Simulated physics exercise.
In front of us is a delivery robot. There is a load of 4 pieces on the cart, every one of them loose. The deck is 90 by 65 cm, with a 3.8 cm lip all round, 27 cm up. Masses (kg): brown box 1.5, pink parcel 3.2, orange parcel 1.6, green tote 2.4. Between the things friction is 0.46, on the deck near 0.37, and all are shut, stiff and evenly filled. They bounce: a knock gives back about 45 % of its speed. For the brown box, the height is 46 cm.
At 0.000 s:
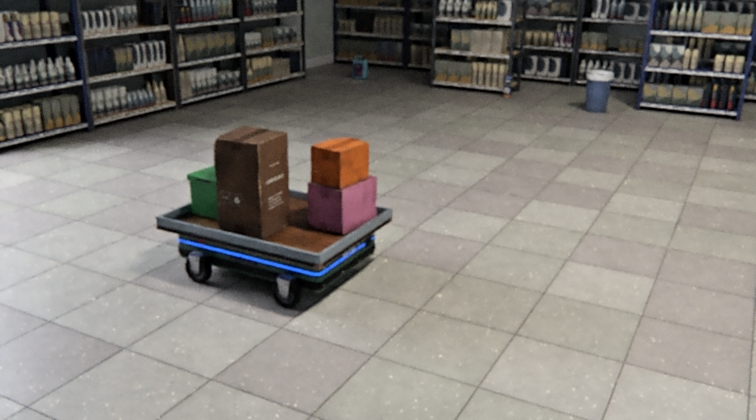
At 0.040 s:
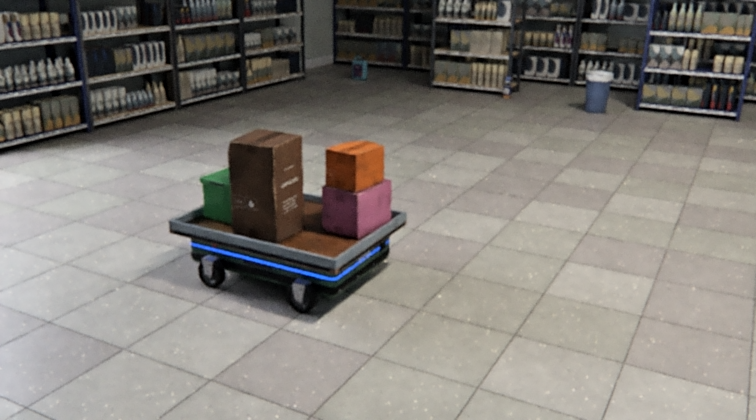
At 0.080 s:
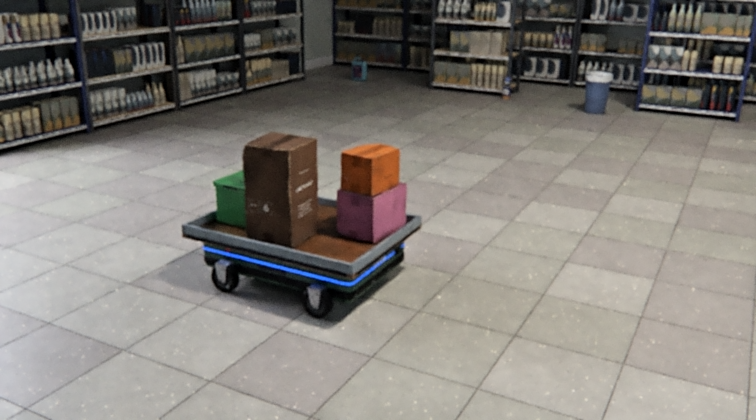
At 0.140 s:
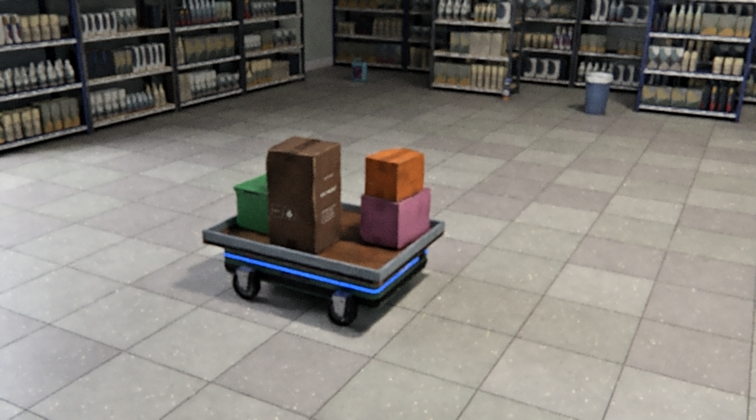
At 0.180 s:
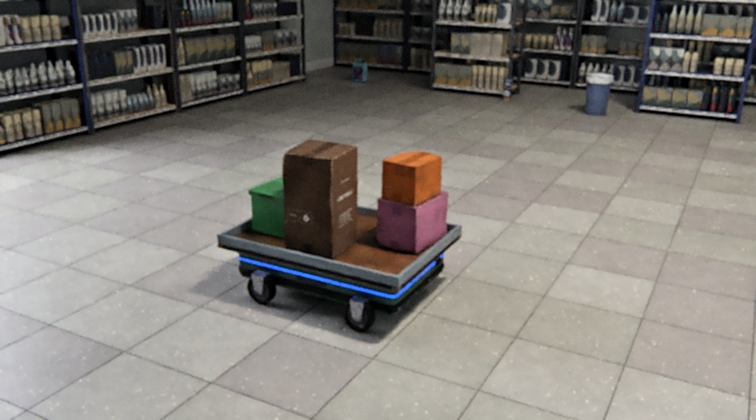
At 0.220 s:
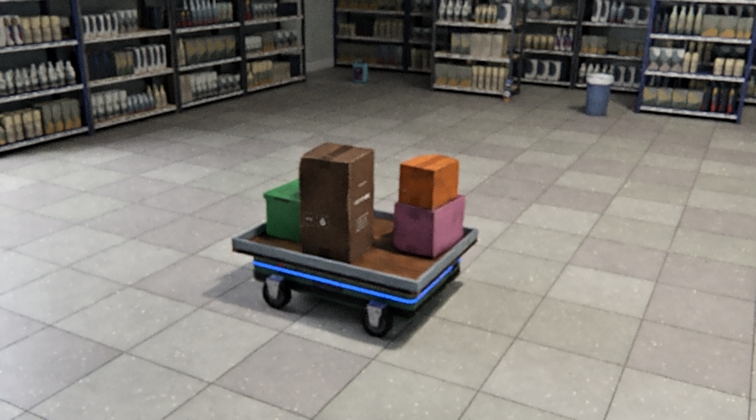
A low robot cart carrying brown, pink, orange and green boxes rolling slowly rightward and slightly nearer across a tiled storeroom floor.
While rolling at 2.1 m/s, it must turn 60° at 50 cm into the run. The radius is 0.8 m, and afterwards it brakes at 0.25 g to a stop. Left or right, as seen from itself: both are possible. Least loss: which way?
I expect the cargo to suffer less heading right.
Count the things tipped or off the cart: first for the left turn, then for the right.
Turning left 2, turning right 1.
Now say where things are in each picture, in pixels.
In the first picture, cart has run 0 cm; brown box (253, 182); pink parcel (343, 201).
In the second picture, cart has run 8 cm; orange parcel (355, 165).
In the third picture, cart has run 17 cm; orange parcel (371, 169).
In the fourth picture, cart has run 29 cm; orange parcel (395, 174).
In the fifth picture, cart has run 38 cm; orange parcel (412, 177).
In the sixth picture, cart has run 46 cm; brown box (338, 202); pink parcel (429, 222).
Turning left. At 0.52 s, cart has run 109 cm, turned 32°; pink parcel slid 27 cm near (564, 234); brown box leaning 11° near (495, 212); orange parcel slid 32 cm.
After 1.02 s, cart has run 207 cm, turned 60°; pink parcel slid 17 cm near (677, 184); green tote slid 15 cm.
After 1.42 s, cart has run 248 cm, turned 60°; pink parcel slid 17 cm near (722, 173); green tote slid 15 cm.
At rest (2.1 s), off the cart, brown box and orange parcel; not toppled but over 10 cm from the start, pink parcel and green tote. Seen from the same camera at the end, pink parcel near (727, 172).
Turning right instead, orange parcel tipped over or off the cart, 1 of 4 in all.
